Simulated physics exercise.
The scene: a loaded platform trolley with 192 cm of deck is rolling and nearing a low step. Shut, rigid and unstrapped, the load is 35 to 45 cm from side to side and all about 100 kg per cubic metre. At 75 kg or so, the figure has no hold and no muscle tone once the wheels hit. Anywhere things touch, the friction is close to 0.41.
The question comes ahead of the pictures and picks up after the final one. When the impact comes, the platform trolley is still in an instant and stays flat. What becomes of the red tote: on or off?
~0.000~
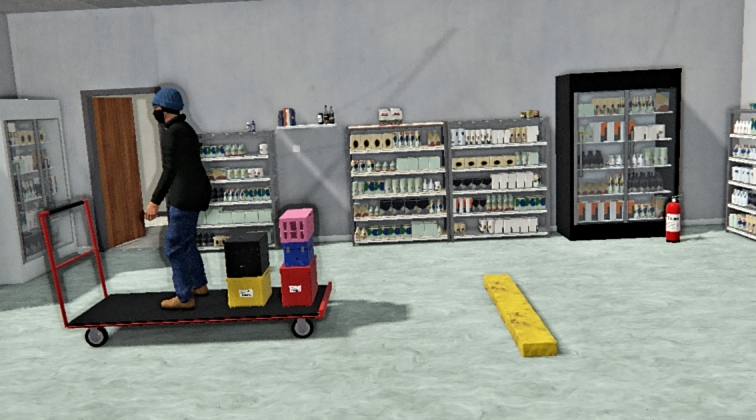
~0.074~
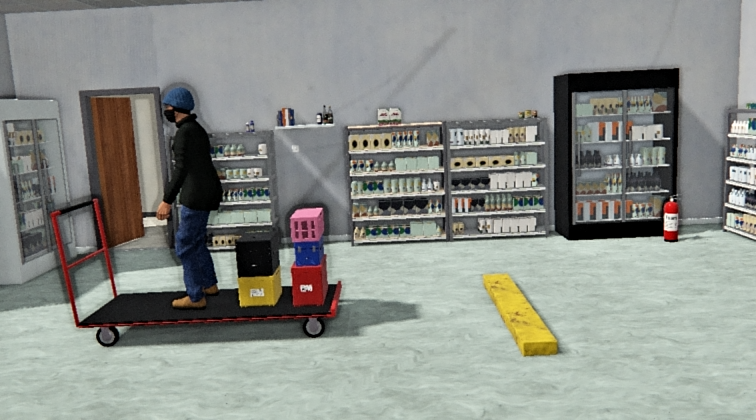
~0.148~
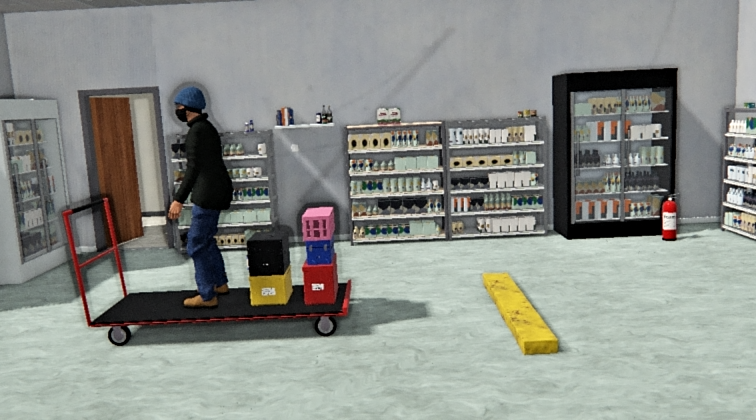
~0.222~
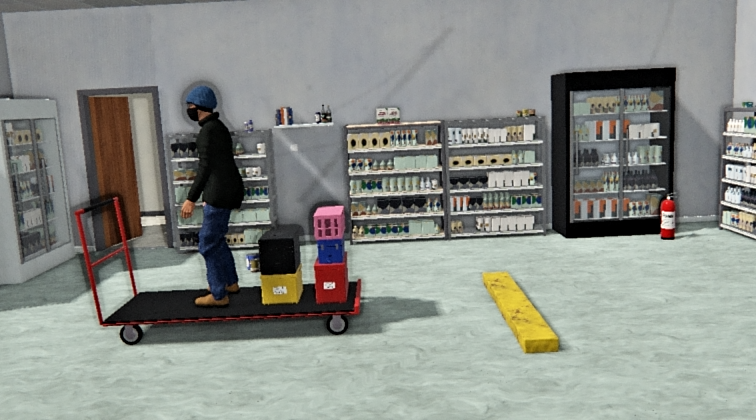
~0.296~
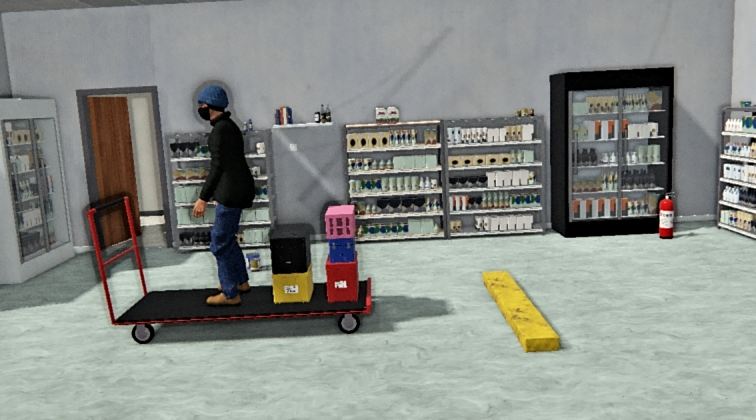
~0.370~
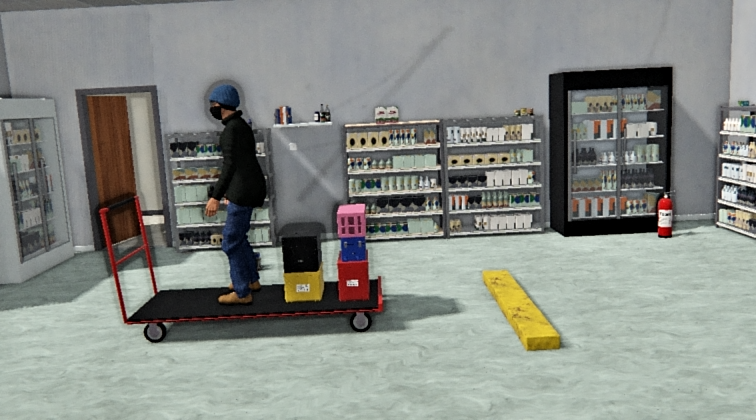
It finishes past the deck.
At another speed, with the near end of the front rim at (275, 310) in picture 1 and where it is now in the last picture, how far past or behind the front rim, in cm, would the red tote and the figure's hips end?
The red item would stop 30 cm past the front rim, and the hips 20 cm behind it.
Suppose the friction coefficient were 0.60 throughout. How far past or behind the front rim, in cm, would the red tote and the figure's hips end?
Red 20 past, hips 20 behind.
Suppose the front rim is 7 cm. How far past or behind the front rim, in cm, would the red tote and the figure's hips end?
Result: Red 10 cm behind rim; hips 120 cm behind rim.
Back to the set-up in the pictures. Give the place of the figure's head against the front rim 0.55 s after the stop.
At that moment it sits around 100 cm behind the rim.
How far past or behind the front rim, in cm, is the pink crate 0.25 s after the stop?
Past the rim, near 0 cm.
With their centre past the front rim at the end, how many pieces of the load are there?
Count of them: 4.
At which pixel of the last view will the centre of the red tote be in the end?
Roughly pixel (546, 288).
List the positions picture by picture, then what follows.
In the first picture, red tote (300, 280), hips (191, 190), rim corner (321, 313); 0 cm covered, 147 to go.
In the second picture, red tote (310, 279), hips (201, 189), rim corner (333, 312); 8 cm covered, 139 to go.
In the third picture, red tote (321, 278), hips (213, 189), rim corner (345, 311); 16 cm covered, 131 to go.
In the fourth picture, red tote (332, 277), hips (224, 188), rim corner (357, 309); 25 cm covered, 123 to go.
In the fifth picture, red tote (343, 276), hips (235, 187), rim corner (369, 308); 33 cm covered, 114 to go.
In the sixth picture, red tote (354, 274), hips (247, 186), rim corner (381, 307); 41 cm covered, 106 to go. Speed about 1.1 m/s.
Impact comes at 1.33 s.
After 1.88 s the red tote is 9 cm behind the rim, tilted 20°, near (499, 263) in the last picture's view.
After 2.33 s the red tote is 15 cm past the rim, tilted 135°, near (530, 276) in the last picture's view.
At rest, 3.0 s, past the rim, blue toolbox, pink crate, red tote and black toolbox; behind it, yellow tote and the figure's hips.
